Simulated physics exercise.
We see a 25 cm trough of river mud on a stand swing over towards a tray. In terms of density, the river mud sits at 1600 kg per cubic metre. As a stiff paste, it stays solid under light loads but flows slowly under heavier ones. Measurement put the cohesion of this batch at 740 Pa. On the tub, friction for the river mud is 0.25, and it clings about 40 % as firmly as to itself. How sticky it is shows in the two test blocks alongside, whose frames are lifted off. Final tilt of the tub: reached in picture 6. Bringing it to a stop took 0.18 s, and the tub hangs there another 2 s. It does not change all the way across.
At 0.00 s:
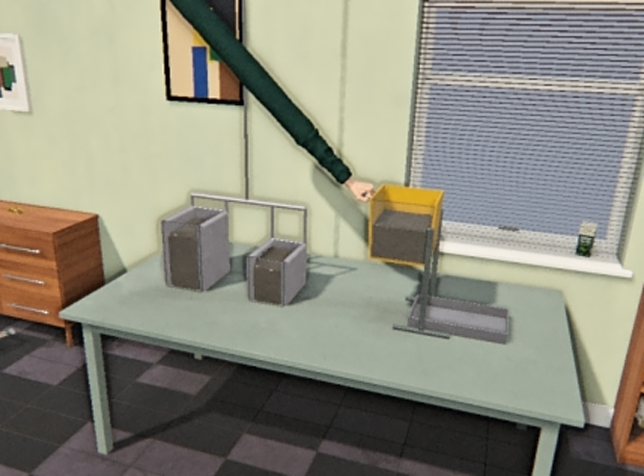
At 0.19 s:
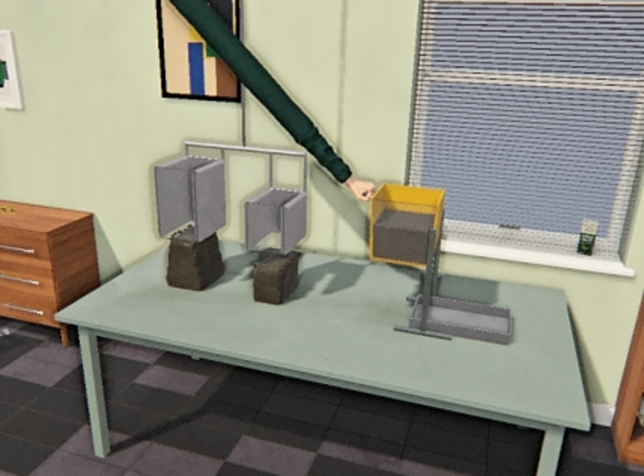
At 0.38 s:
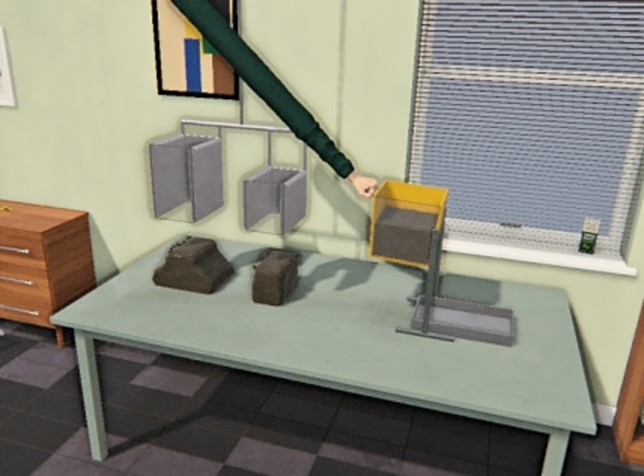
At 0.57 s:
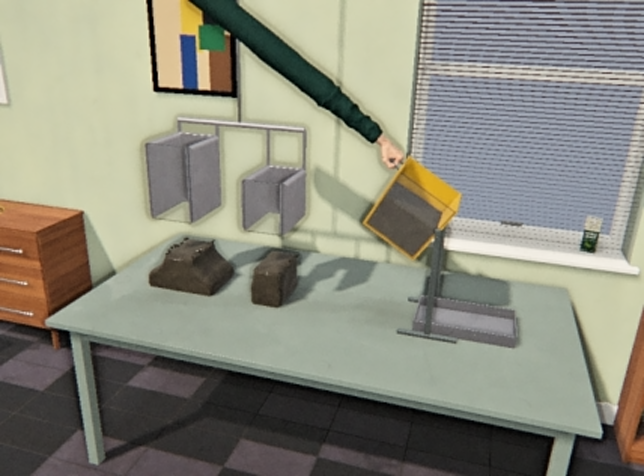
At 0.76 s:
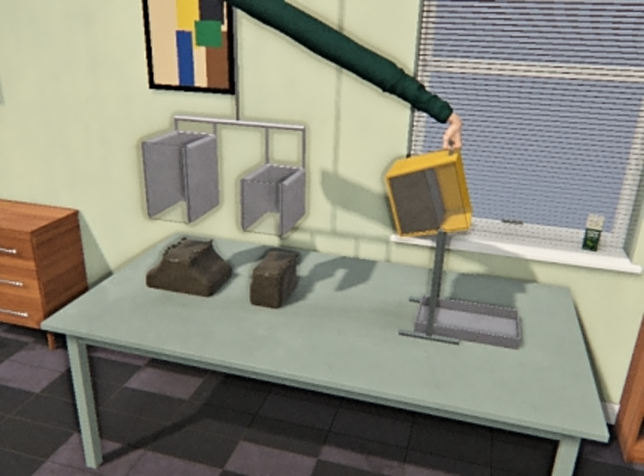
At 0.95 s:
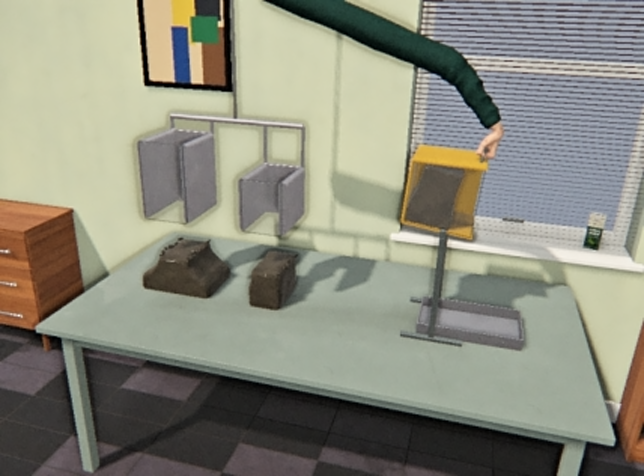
A green-sleeved arm tilting a yellow tub of dark mud over a tray, after metal casings lift off two slumping mud blocks.
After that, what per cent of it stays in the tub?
Some 59 percent stays in the tub.
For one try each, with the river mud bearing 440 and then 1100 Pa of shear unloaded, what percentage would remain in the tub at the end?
In order: Around 50 % and around 100 %.
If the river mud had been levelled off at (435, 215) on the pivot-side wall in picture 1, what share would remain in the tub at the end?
In that case, around 40 percent.
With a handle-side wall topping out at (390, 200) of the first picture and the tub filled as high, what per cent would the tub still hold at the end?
In that case close to 100 %.
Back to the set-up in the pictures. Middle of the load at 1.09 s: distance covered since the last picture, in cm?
Looks like around 6 cm to me.
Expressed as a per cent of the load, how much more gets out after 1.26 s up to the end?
I reckon it's around 14 in a hundred.
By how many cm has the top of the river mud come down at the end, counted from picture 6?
Some 13 cm.
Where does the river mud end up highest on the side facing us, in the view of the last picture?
Around (434, 203).
After 1.09 s, the tub is at 94 degrees and holds 100 %.
After 1.26 s, the tub is at 94 degrees and holds 74 %.
After 1.43 s, the tub is at 94 degrees and holds 59 %.
After 1.60 s, the tub is at 94 degrees and holds 59 %.
After 2.95 s, the tub is at 94 degrees and holds 59 %.
